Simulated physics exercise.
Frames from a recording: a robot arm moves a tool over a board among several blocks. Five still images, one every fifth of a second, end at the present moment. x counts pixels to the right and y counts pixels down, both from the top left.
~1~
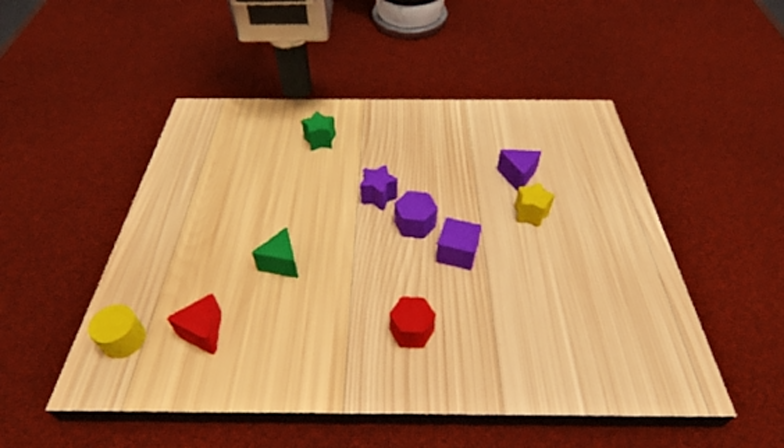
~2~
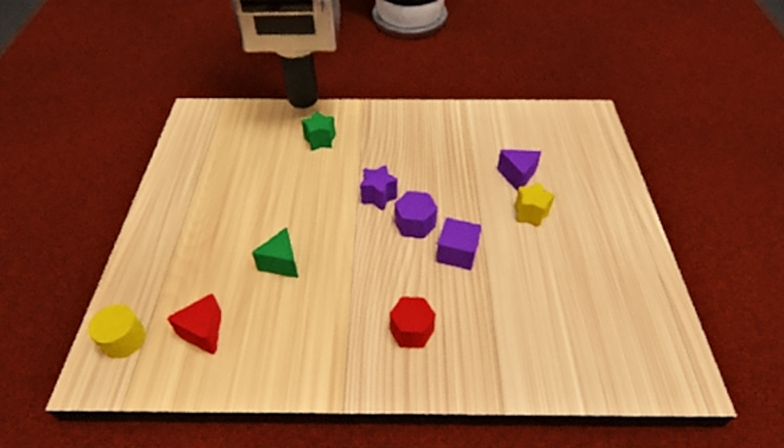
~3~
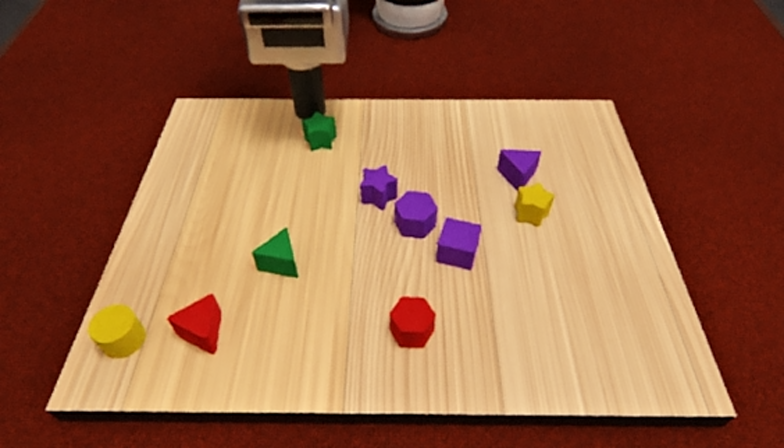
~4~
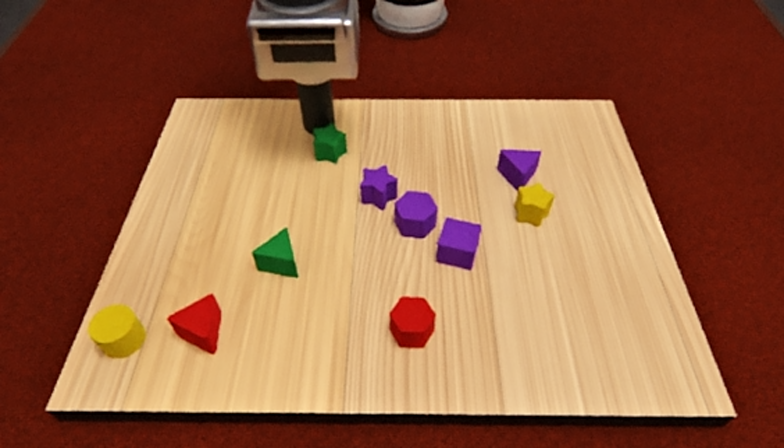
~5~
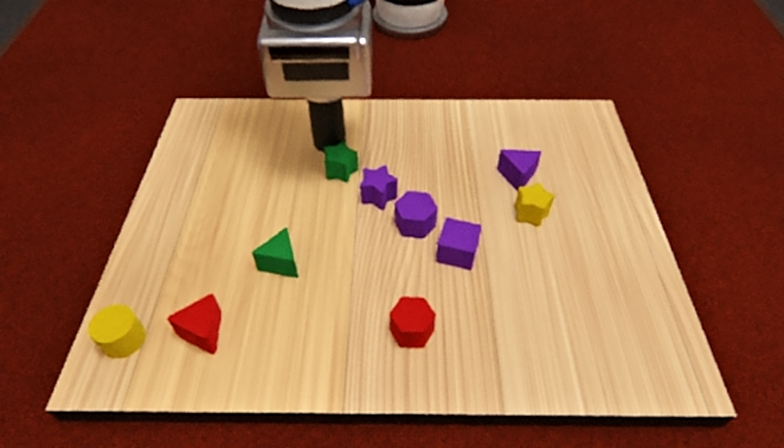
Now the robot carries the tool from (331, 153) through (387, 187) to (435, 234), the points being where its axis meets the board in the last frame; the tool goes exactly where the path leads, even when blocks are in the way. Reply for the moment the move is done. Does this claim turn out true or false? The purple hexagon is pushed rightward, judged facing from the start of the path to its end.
My answer: True.
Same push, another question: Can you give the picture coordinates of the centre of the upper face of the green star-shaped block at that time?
It comes to (354, 177).
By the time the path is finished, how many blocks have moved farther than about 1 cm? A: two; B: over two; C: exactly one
The one that fits is B, over two.
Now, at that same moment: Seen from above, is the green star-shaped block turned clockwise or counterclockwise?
Bird's-eye view: Clockwise.
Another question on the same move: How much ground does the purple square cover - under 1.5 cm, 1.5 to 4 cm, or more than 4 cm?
It moves between 1.5 and 4 cm.
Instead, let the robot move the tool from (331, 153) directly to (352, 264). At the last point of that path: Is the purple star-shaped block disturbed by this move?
The push reaches it.
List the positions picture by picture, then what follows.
The first frame shows tool's lower end at (297, 90); green star-shaped block at (318, 121); purple star-shaped block at (378, 177); purple hexagon at (416, 205); purple square at (460, 234).
The second frame shows tool at (303, 99); blocks still.
The third frame shows tool at (311, 111); blocks still.
The fourth frame shows tool at (320, 126); green star-shaped block at (328, 134).
The fifth frame shows tool at (330, 143); green star-shaped block at (339, 152); purple star-shaped block at (378, 177); purple hexagon at (416, 205); purple square at (460, 234).
The first path, step by step. One third of the way, tool at (368, 164); green star-shaped block at (352, 175), turned 50° clockwise; purple star-shaped block at (380, 187), turned 45° anticlockwise.
Two thirds of the way, tool at (404, 191); green star-shaped block at (354, 177), turned 75° clockwise; purple star-shaped block at (383, 201), turned 20° anticlockwise; purple hexagon at (418, 209), turned 20° anticlockwise.
At the end, tool at (436, 224); green star-shaped block at (354, 177), turned 75° clockwise; purple star-shaped block at (385, 205); purple hexagon at (436, 247), turned 15° anticlockwise; purple square at (479, 249), turned 15° anticlockwise.
